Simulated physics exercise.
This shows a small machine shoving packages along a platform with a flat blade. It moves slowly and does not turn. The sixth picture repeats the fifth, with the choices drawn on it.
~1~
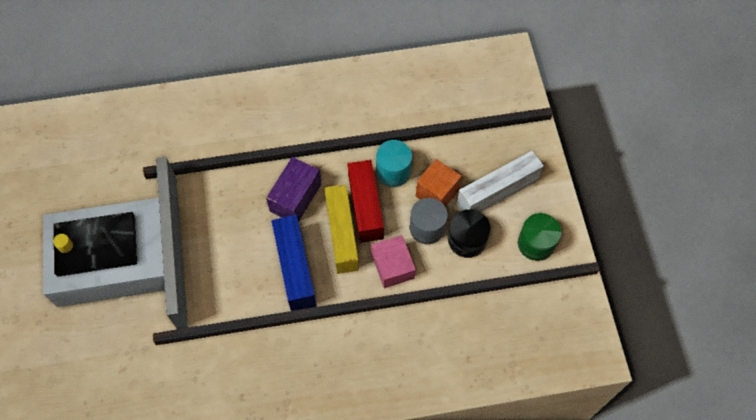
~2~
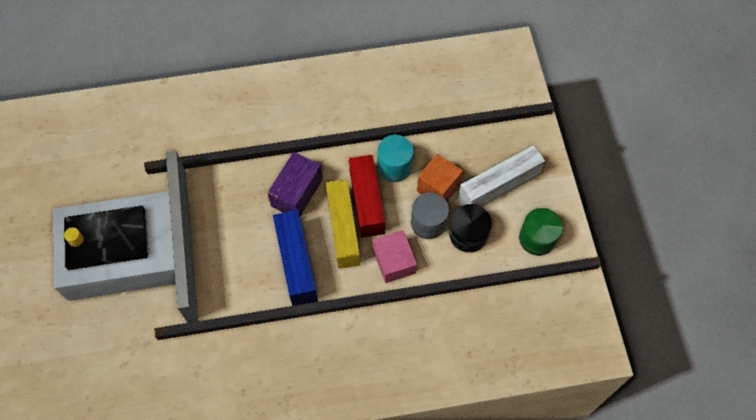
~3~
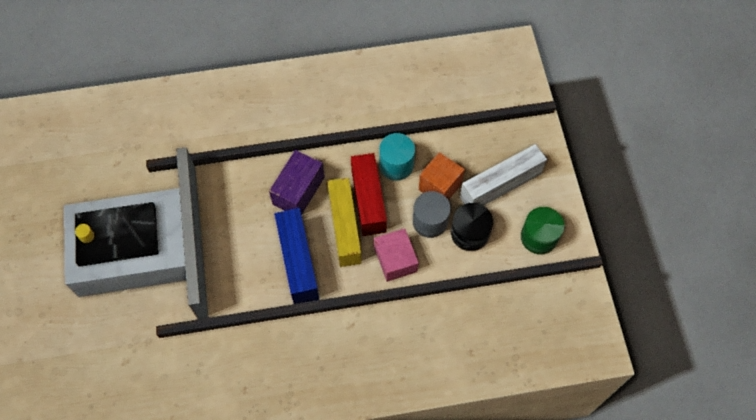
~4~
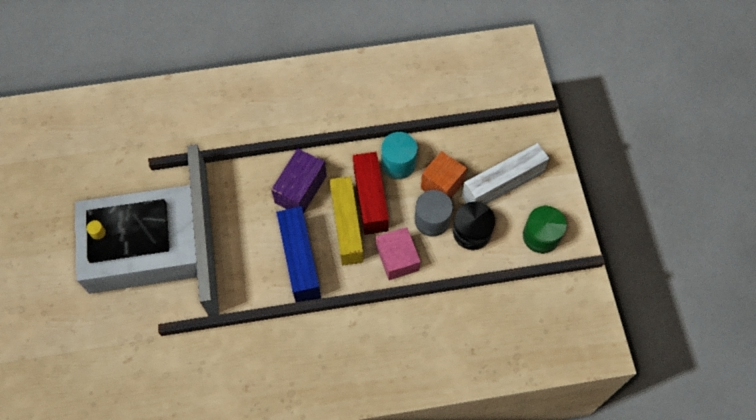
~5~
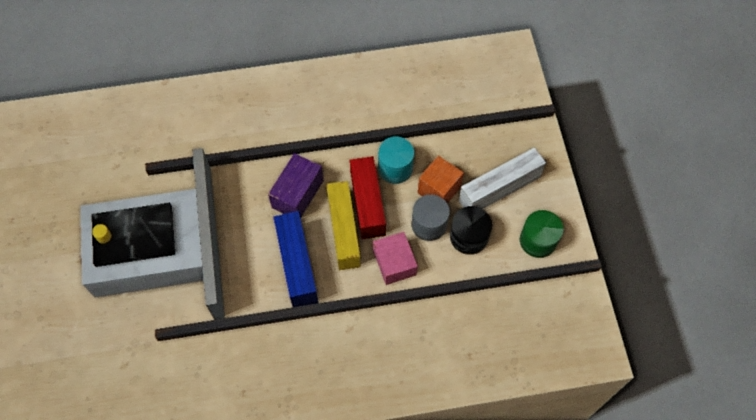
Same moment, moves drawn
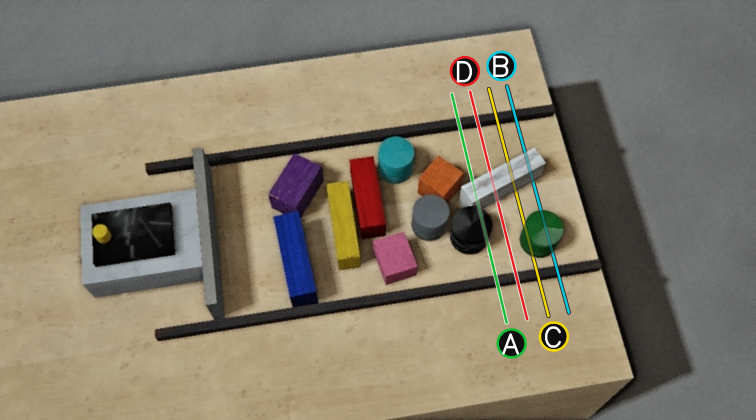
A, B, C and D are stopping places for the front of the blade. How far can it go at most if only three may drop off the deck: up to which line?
The farthest such stop is A.
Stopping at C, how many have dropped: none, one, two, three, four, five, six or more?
Six or more.
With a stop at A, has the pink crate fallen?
No.
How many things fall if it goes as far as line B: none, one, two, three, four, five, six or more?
By then, six or more.
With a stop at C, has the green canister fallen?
Yes.
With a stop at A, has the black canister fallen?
No.
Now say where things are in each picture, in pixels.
The first frame shows yellow bar (342, 229); green canister (539, 237); purple crate (294, 191).
The second frame shows robot (111, 236); pink crate (394, 257).
The third frame shows robot (122, 232); blue stick (296, 256).
The fourth frame shows robot (134, 229); red stick (370, 193).
The fifth frame shows robot (139, 233); orange crate (440, 183); white stick (502, 182); yellow bar (344, 225).
On the copy, A at (478, 201); B at (536, 192); C at (517, 195); D at (497, 198).
On A. First, robot (240, 218); purple crate (324, 172); turquoise canister (401, 160).
Then, robot (339, 203); white stick (525, 178); turquoise canister (485, 143).
Finally, robot (415, 191); green canister over the edge; white stick over the edge; two fallen.
By contrast, B drops nine; C drops seven; D drops five.
